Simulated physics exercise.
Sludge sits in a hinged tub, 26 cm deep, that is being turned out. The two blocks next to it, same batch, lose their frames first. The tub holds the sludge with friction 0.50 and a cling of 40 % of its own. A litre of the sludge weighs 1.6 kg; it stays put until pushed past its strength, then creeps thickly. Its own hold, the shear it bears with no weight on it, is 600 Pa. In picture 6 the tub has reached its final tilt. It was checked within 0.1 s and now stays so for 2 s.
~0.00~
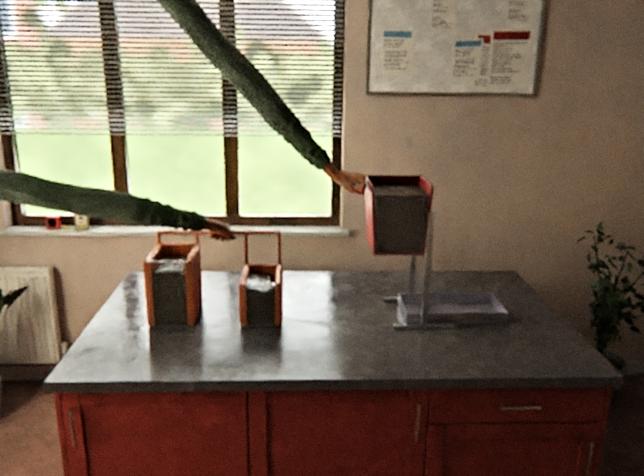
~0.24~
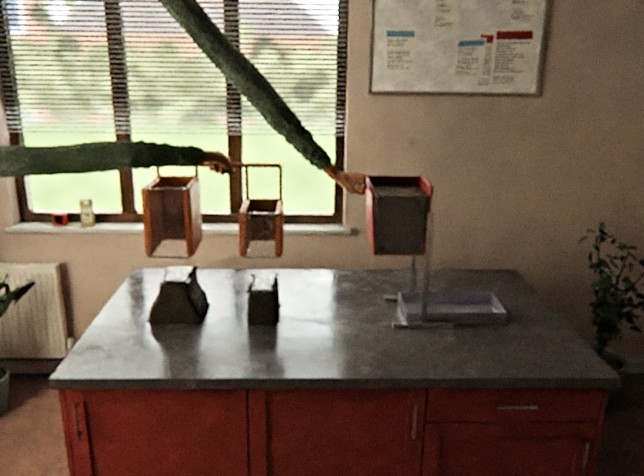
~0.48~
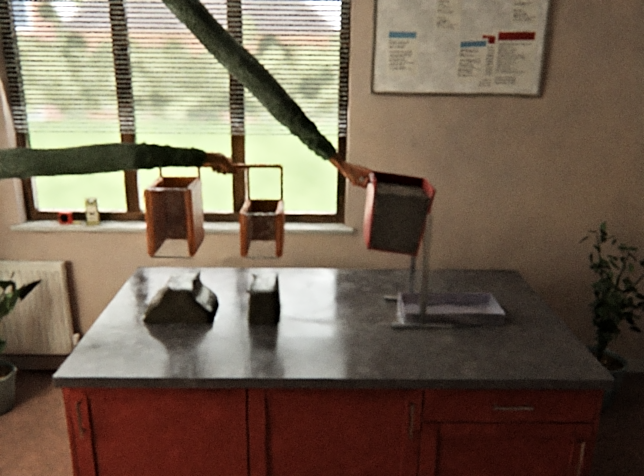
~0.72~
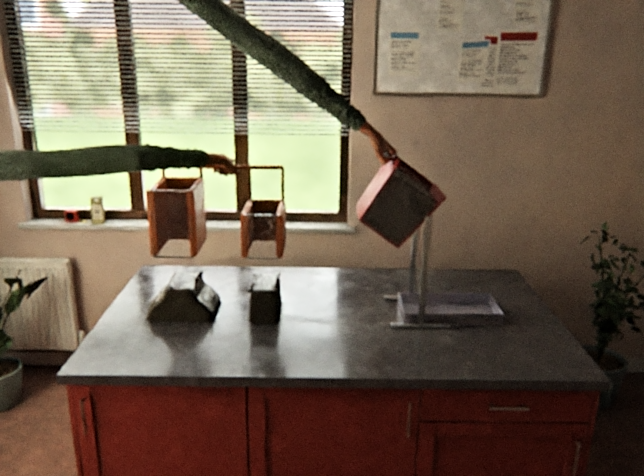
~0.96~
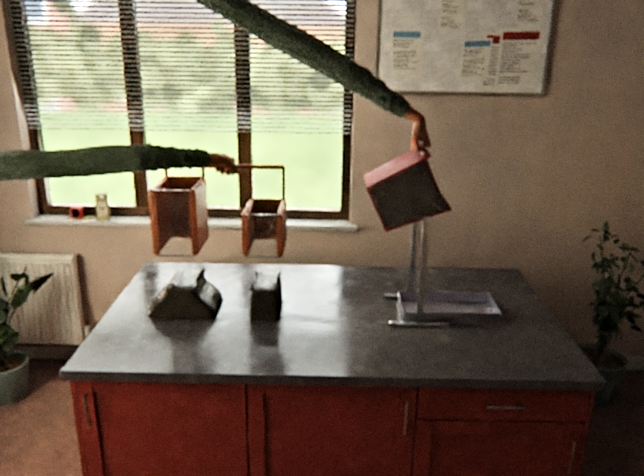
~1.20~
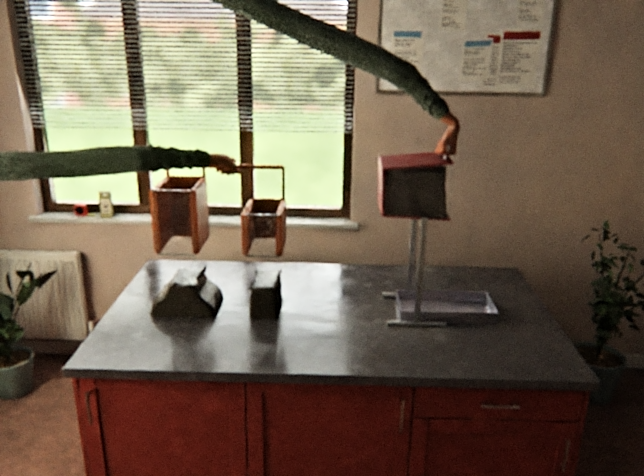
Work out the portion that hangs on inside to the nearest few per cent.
The portion that hangs on inside is near 63 %.
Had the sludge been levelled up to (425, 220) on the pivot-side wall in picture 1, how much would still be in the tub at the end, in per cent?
In that case some 100 per cent.
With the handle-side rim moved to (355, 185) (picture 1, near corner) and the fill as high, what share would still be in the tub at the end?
It would be near 40 %.
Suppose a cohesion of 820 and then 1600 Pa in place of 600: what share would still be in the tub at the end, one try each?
In that order: 100 %, 100 %.
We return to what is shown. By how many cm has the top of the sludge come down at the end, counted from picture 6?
Some 6 cm.
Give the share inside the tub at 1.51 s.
Some 75 per cent.
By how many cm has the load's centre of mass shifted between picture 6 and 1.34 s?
Roughly 3 cm.
After 1.34 s, the tub is at 88 degrees and holds 95 %.
After 1.51 s, the tub is at 88 degrees and holds 76 %.
After 1.68 s, the tub is at 88 degrees and holds 65 %.
After 1.85 s, the tub is at 88 degrees and holds 63 %.
After 3.20 s, the tub is at 88 degrees and holds 63 %.
